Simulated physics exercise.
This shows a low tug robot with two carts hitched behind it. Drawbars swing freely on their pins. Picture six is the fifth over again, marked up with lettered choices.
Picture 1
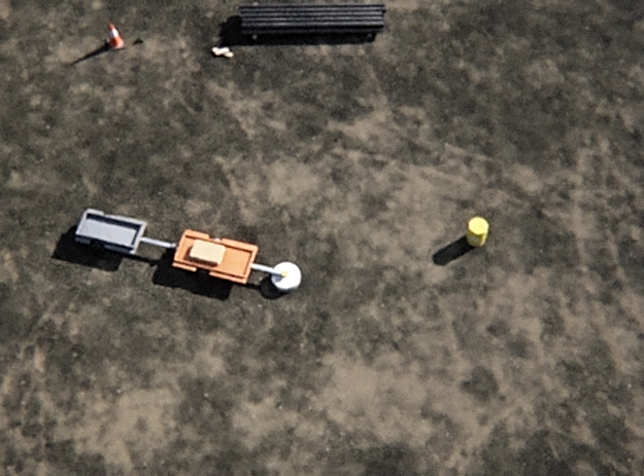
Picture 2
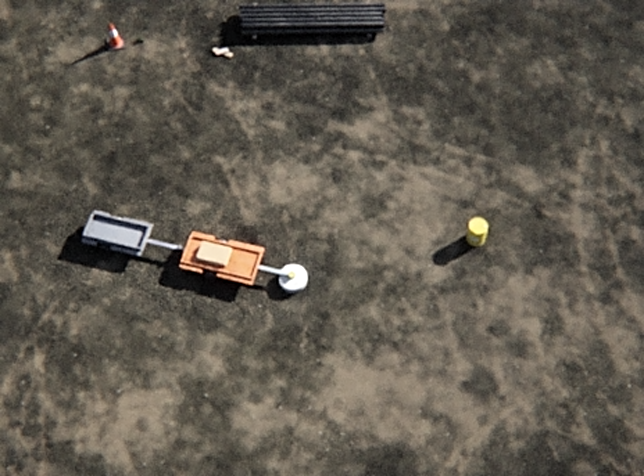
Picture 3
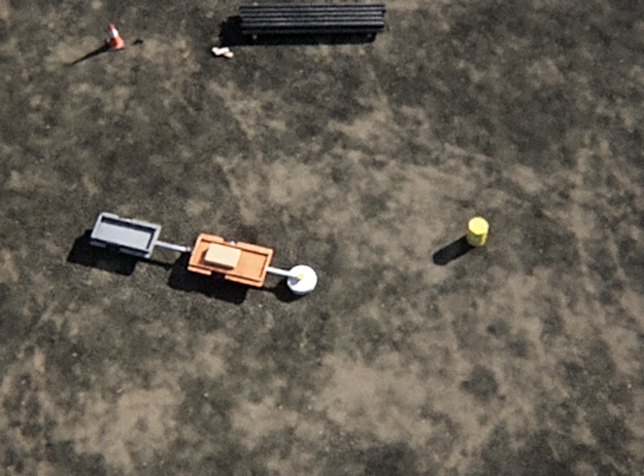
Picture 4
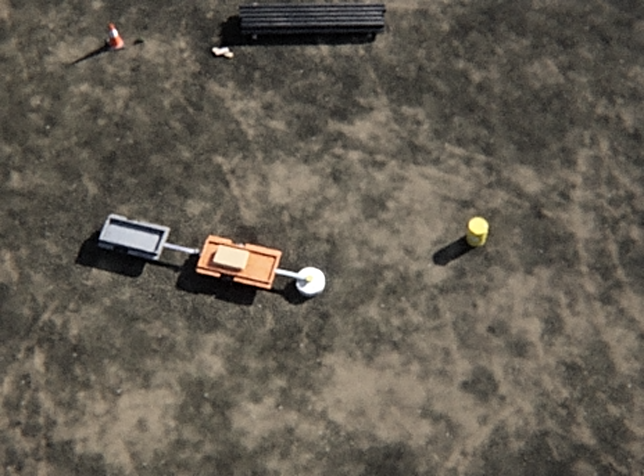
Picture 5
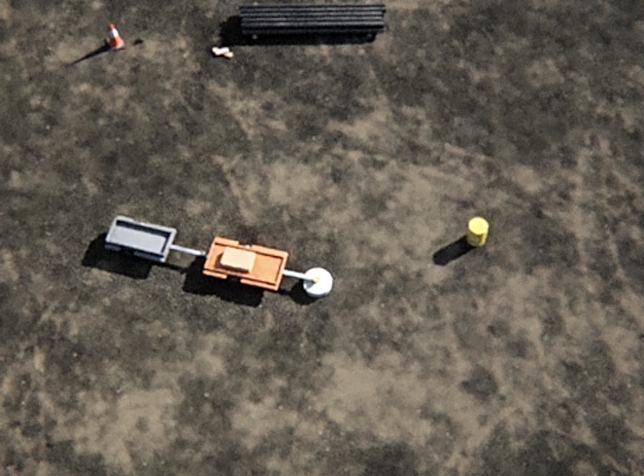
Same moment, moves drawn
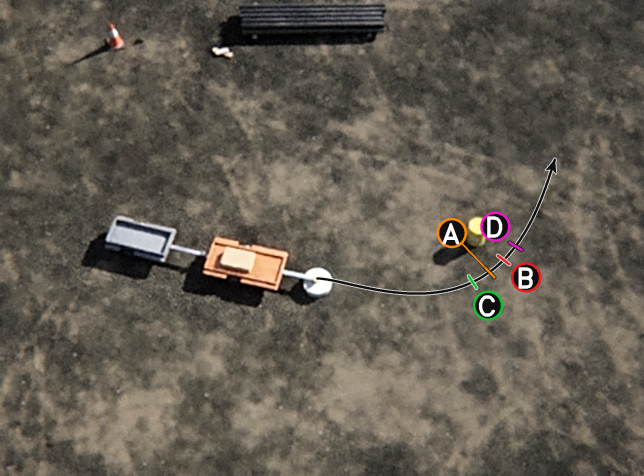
A small, round white robot pulls an orange cart and a grey cart in a line across patchy brown ground, seen from high above. The orange cart carries a tan block, a yellow cylinder stands to the right, and a black bench, a small pink object and an orange-and-white cone sit along the top. The linked train creeps a short way right and slightly downward, while the camera and everything else stay still.
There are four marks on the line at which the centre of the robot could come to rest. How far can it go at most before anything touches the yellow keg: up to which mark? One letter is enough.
At D, and not beyond.
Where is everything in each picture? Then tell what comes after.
Grey cart (111, 231); yellow keg (476, 238); robot (286, 276), in the first frame.
Robot (293, 278); orange cart (222, 257); grey cart (117, 233); yellow keg (476, 238), in the second frame.
Robot (301, 279); orange cart (230, 259); grey cart (125, 235); yellow keg (476, 238), in the third frame.
Robot (310, 281); orange cart (239, 261); grey cart (134, 237); yellow keg (476, 238), in the fourth frame.
Robot (317, 282); orange cart (246, 263); grey cart (140, 238); yellow keg (476, 238), in the fifth frame.
On the copy, A at (489, 272); B at (504, 260); C at (473, 282); D at (516, 246); the route from (317, 278) via (484, 276) to (555, 159).
On D. First, robot (392, 296), last cart (212, 255).
Then, robot (469, 287), last cart (284, 272).
Finally, robot (514, 250), last cart (342, 281); nothing has been touched.
By contrast, A is safe but short; B is safe but short; C is safe but short.
